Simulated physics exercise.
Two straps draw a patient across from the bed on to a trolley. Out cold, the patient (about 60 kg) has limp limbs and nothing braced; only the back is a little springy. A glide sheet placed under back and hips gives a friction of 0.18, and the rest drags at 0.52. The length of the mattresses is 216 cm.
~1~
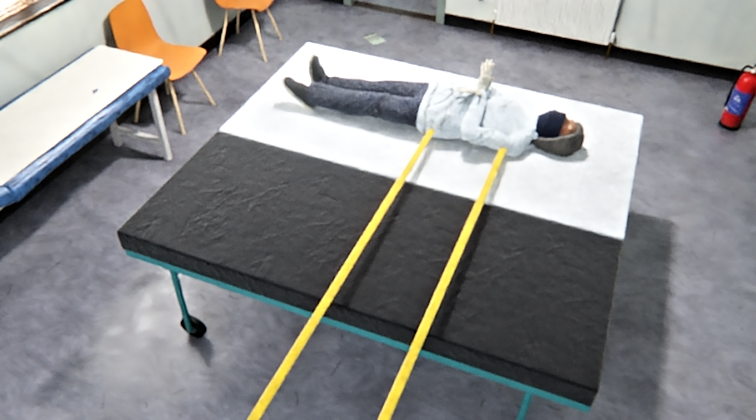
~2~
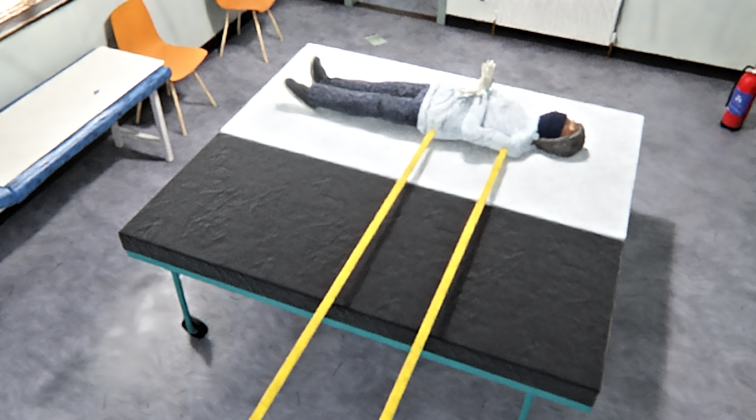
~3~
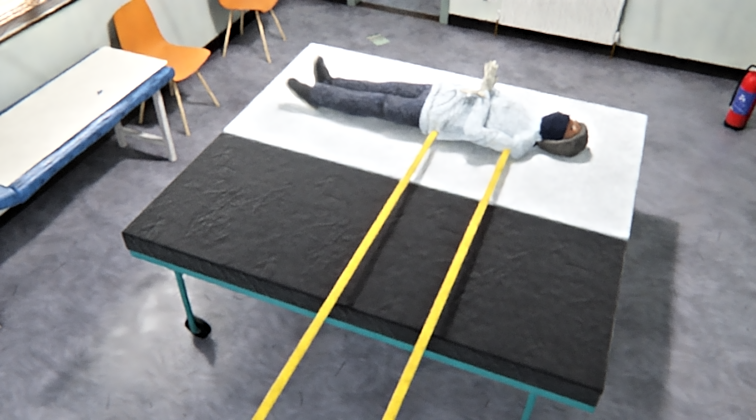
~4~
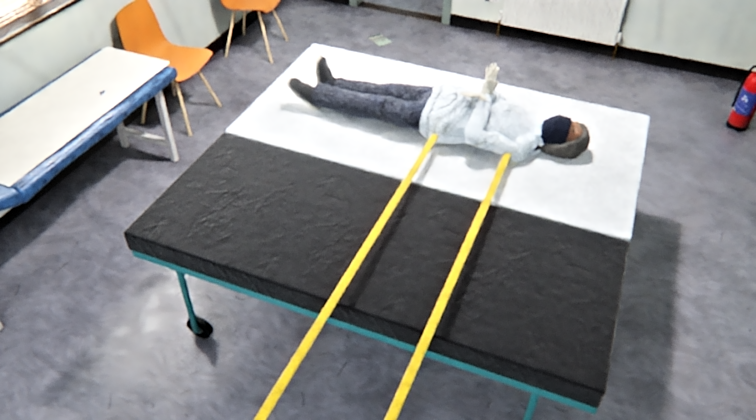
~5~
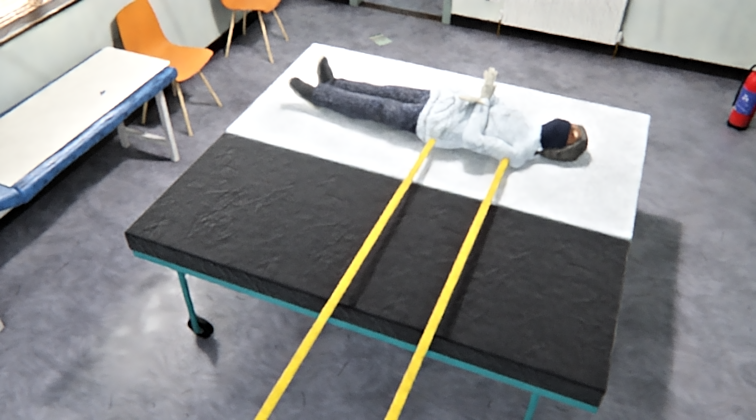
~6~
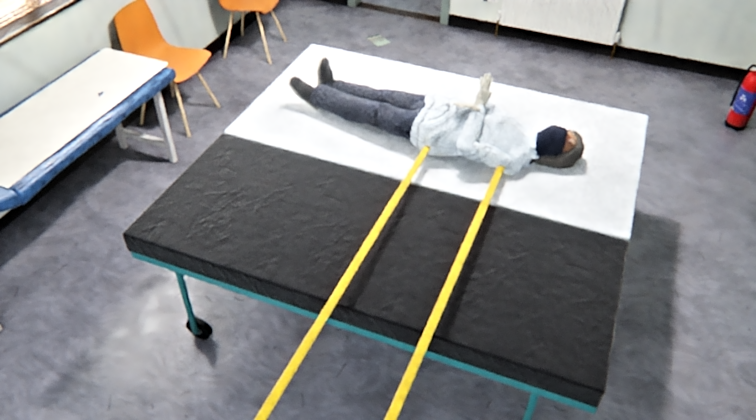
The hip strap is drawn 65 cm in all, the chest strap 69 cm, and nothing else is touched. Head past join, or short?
Past.
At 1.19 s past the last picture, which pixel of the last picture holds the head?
At that moment it is near (549, 218) in the last picture's view.
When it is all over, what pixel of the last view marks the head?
I'd put it somewhere close to (549, 219).
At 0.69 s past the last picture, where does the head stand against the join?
Roughly 8 cm short.
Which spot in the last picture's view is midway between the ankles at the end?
Around (336, 117).
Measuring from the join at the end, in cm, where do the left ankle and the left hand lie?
Left ankle 16 short, left hand 4 past.
Then, 0.19 s after the last picture the head is 38 cm short of the join, near (562, 160) in the last picture's view.
Then, 0.69 s after the last picture the head is 8 cm short of the join, near (554, 196) in the last picture's view; the right knee 31 cm short of the join.
Then, 1.19 s after the last picture the head is 8 cm past the join, near (549, 218) in the last picture's view.
When all is still, head crosses the join; right hand crosses the join; left ankle stops short of the join; right ankle stops short of the join; right knee stops short of the join.
